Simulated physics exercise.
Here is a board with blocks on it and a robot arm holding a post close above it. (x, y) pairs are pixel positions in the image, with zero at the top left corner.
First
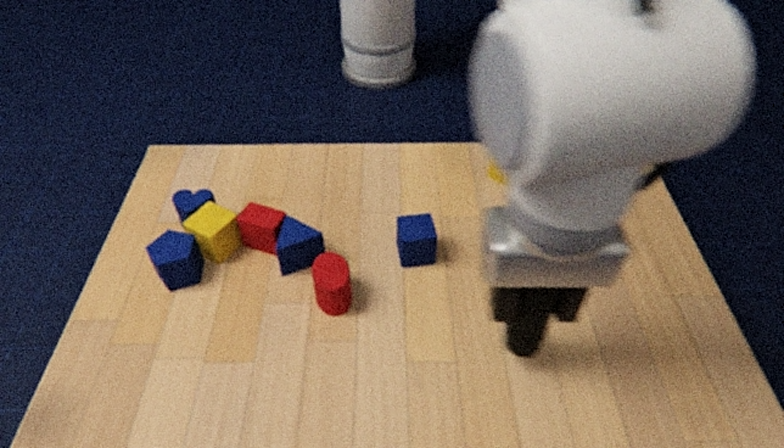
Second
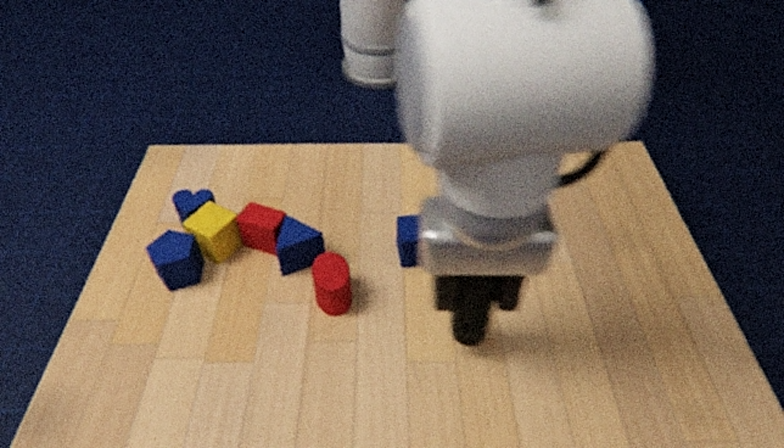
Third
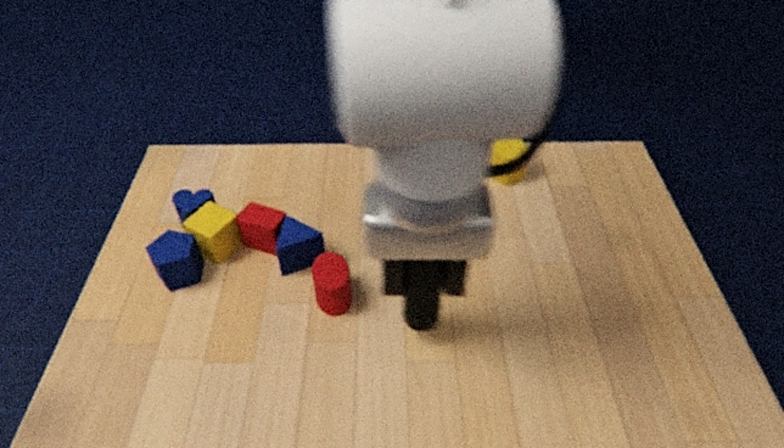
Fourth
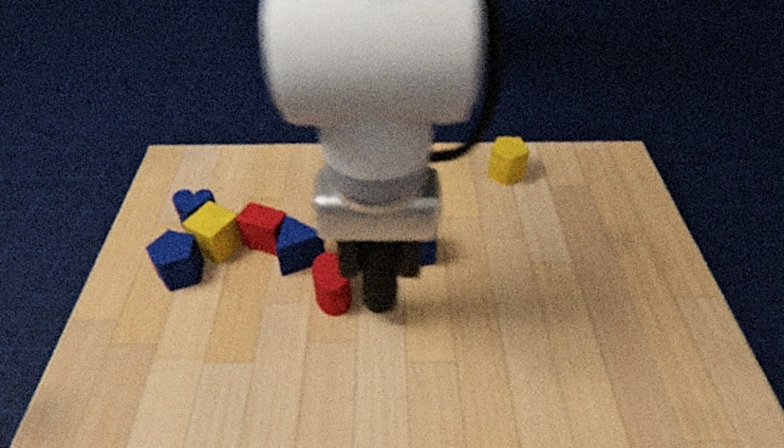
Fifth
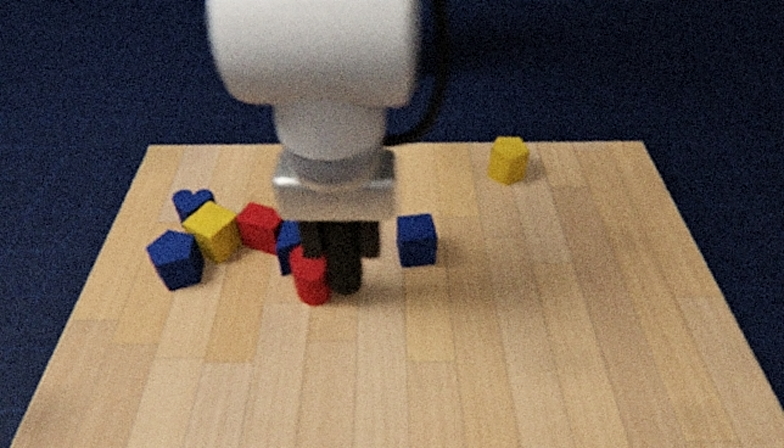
In this clip, a robot arm above a wooden board of red, blue and yellow blocks moves its dark post leftward from the right side, passes in front of a blue block, and nudges the red cylindrical block slightly left.
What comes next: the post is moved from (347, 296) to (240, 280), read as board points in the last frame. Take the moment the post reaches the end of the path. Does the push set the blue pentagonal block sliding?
Yes, I think so.
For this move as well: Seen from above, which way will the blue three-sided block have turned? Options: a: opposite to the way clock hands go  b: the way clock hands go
b: The way clock hands go.
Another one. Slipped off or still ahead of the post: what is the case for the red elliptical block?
It is still ahead of the post.
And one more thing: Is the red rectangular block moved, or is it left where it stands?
It gets no push and keeps its place.
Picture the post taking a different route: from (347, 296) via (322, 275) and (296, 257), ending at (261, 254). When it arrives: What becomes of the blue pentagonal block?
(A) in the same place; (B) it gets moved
My answer is option A.
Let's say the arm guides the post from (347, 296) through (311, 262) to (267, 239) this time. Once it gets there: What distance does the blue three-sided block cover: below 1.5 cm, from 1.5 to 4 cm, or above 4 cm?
It's set to move over 4 cm.
What follows on the original path. One third of the way, post (308, 276); blue three-sided block (290, 228), turned 20° clockwise; red elliptical block (271, 259), turned 35° clockwise.
Two thirds of the way, post (271, 271); blue three-sided block (290, 228), turned 25° clockwise; red elliptical block (232, 257), turned 25° clockwise.
At the end, post (235, 266); blue pentagonal block (160, 247), turned 20° clockwise; yellow square block in place; red rectangular block in place; blue three-sided block (290, 228), turned 25° clockwise; red elliptical block (195, 257).
